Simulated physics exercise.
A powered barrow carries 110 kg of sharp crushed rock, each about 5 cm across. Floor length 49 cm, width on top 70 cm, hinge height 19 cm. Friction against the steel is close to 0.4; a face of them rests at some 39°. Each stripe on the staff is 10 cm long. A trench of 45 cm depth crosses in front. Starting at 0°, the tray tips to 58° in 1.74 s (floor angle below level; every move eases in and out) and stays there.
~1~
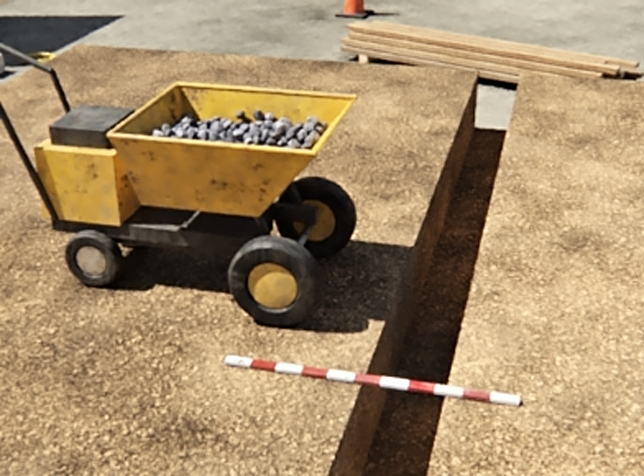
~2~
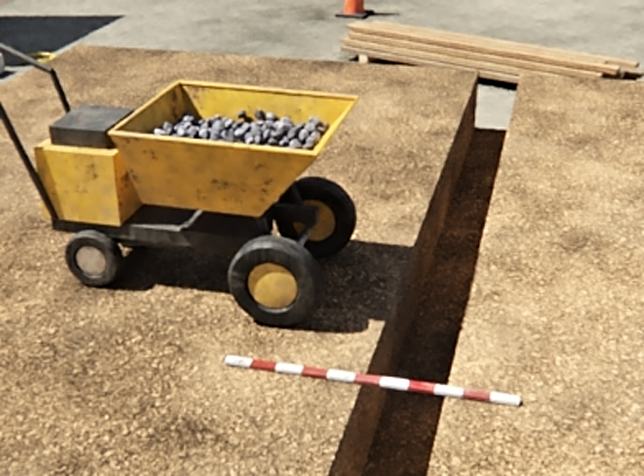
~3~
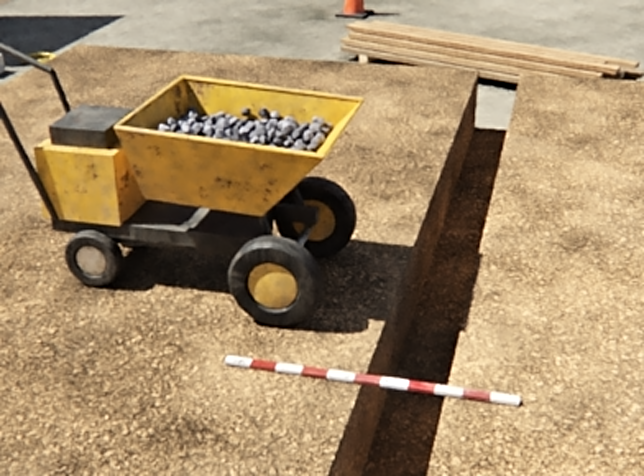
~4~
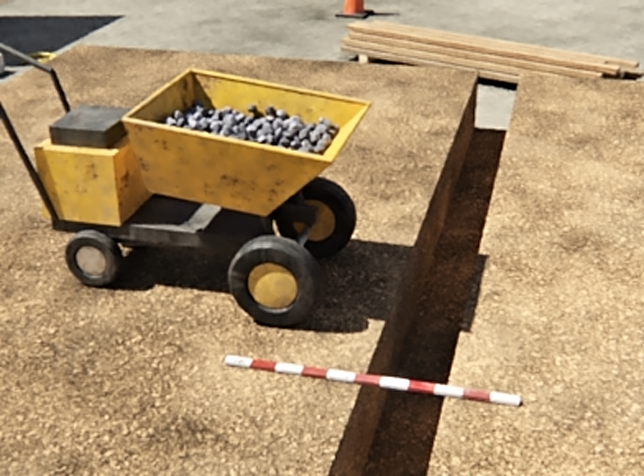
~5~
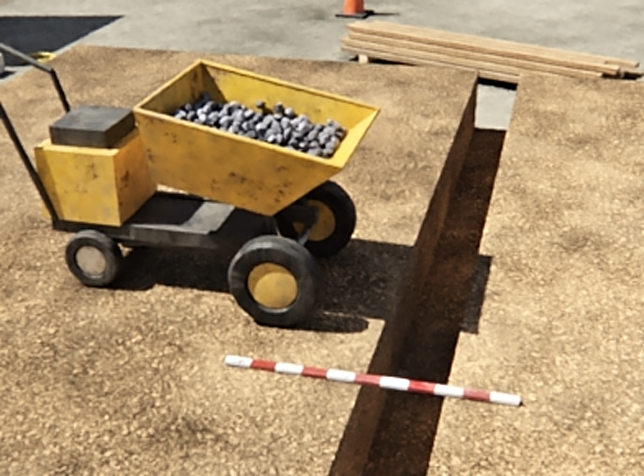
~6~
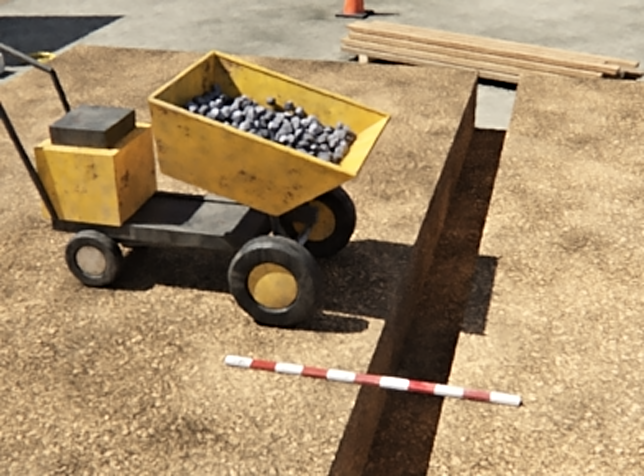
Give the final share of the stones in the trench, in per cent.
Some 13 per cent of it.
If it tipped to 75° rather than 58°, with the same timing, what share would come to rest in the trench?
In that case some 65 per cent.
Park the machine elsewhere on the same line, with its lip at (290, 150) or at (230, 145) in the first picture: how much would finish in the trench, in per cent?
Near 10 per cent from the first place, 5 from the second.
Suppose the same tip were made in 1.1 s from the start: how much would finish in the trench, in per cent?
Then about 15 per cent.
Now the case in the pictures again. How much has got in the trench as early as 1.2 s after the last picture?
Some 0 per cent.
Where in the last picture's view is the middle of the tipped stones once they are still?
Their middle is at about (441, 392).
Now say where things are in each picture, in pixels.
In the first picture, lip at (316, 154), floor tilted 0°, highest stones at (265, 129).
In the second picture, the tray is at 1°, its lip at (318, 155); the top of the load is at (260, 128).
In the third picture, the tray is at 3°, its lip at (324, 157); the top of the load is at (236, 125).
In the fourth picture, lip at (333, 161), floor tilted 6°, highest stones at (213, 118).
In the fifth picture, lip at (343, 167), floor tilted 11°, highest stones at (209, 111).
In the sixth picture, lip at (356, 175), floor tilted 16°, highest stones at (212, 100).
Then, 0.7 s after the last picture the floor is at 49°, 100 % in the tray; the foremost stones are at (386, 212).
Then, 1.2 s after the last picture the floor is at 58°, 100 % in the tray; the foremost stones are at (437, 240).
Then, 1.6 s after the last picture the floor is at 58°, 93 % in the tray, 5 % in the trench, 1 % past the trench; the foremost stones are at (484, 307).
Then, 3.5 s after the last picture the floor is at 58°, 83 % in the tray, 13 % in the trench, 4 % past the trench; the foremost stones are at (515, 302).
